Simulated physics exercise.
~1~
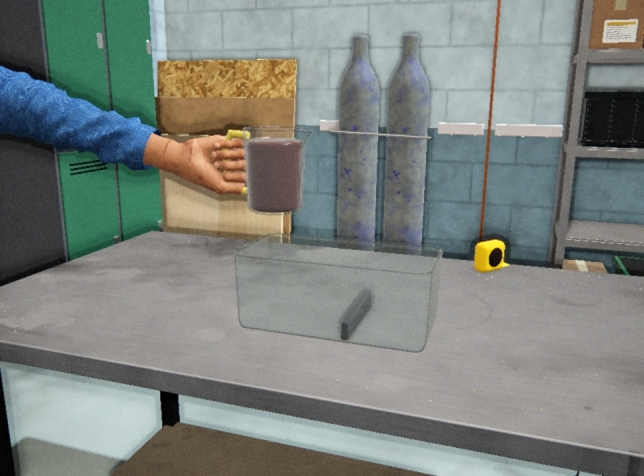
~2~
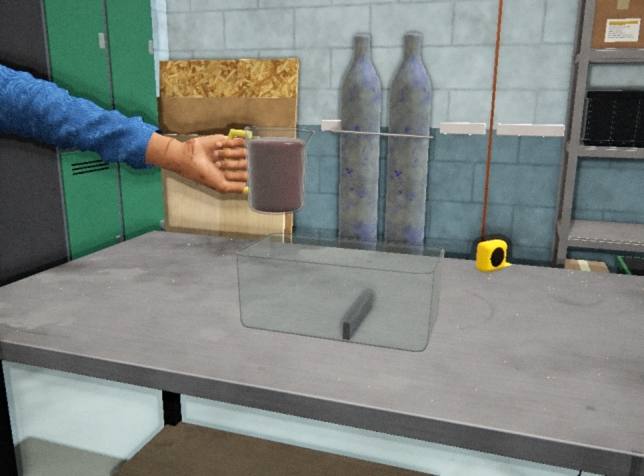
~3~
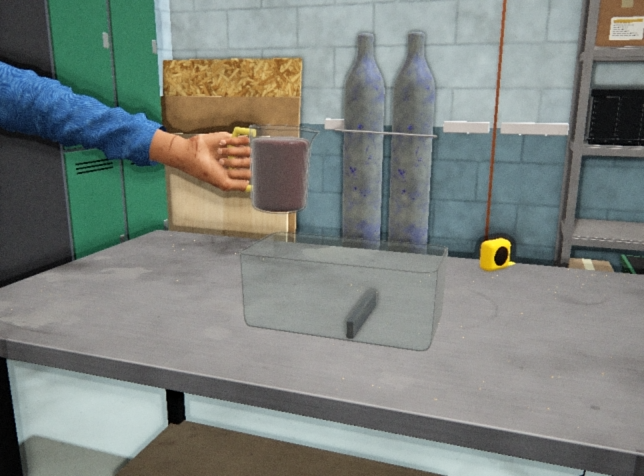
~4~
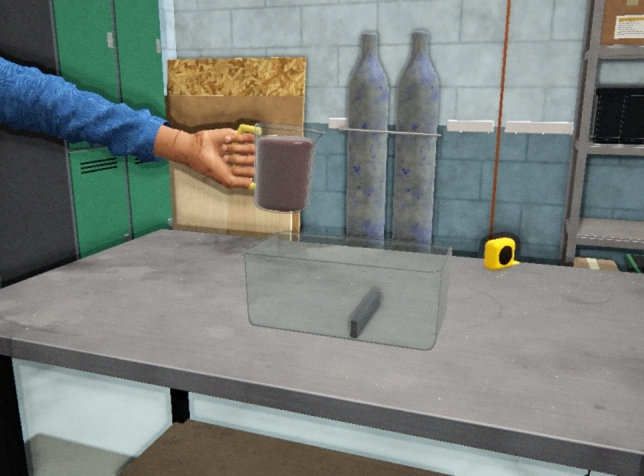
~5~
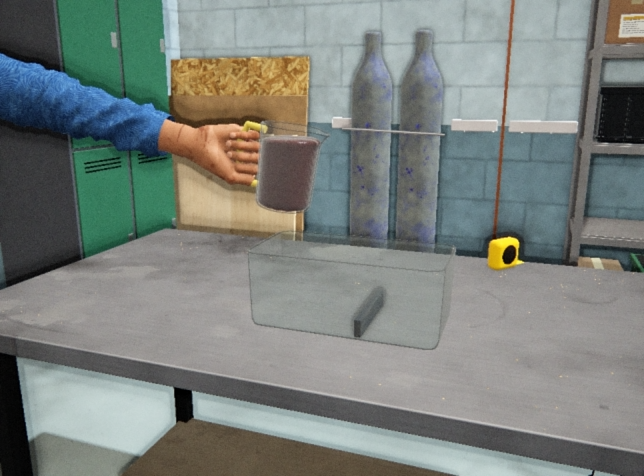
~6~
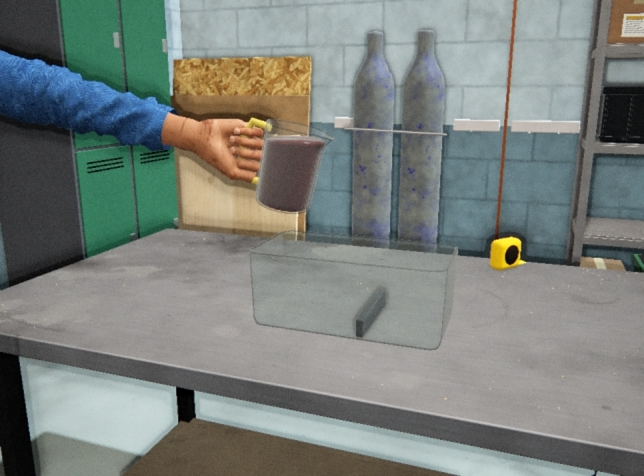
Above a clear basin on a workbench, a hand slowly tilts a jug of dark liquid rightward.
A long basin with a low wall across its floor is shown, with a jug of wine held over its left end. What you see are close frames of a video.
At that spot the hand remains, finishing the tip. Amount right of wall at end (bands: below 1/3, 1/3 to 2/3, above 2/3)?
The share right of the wall does reach a third but does not go past two thirds.
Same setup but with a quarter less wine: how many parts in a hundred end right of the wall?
It comes to 45 per cent or so.
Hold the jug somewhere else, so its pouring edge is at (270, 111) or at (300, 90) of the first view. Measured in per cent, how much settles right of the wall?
First try: 10 percent; second try: 50 percent.
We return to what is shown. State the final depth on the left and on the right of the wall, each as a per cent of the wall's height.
About 40 left, about 80 right.
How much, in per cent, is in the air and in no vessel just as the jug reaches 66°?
Around 10 in a hundred, more or less.
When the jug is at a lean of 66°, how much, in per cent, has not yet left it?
Still holding around 85 %, give or take.
A moment on, the jug is tipped part way and 83 per cent is still to pour, 1 is left of the wall and 4 right of it.
Next, the jug is tipped right over and 31 per cent is still to pour, 11 is left of the wall and 41 right of it.
Then the jug is tipped right over and 1 per cent is still to pour, 38 is left of the wall and 59 right of it.
Later the jug is tipped right over and 0 per cent is still to pour, 44 is left of the wall and 56 right of it.
Finally, 44 per cent lies left of the wall, 55 right of it and 1 outside.
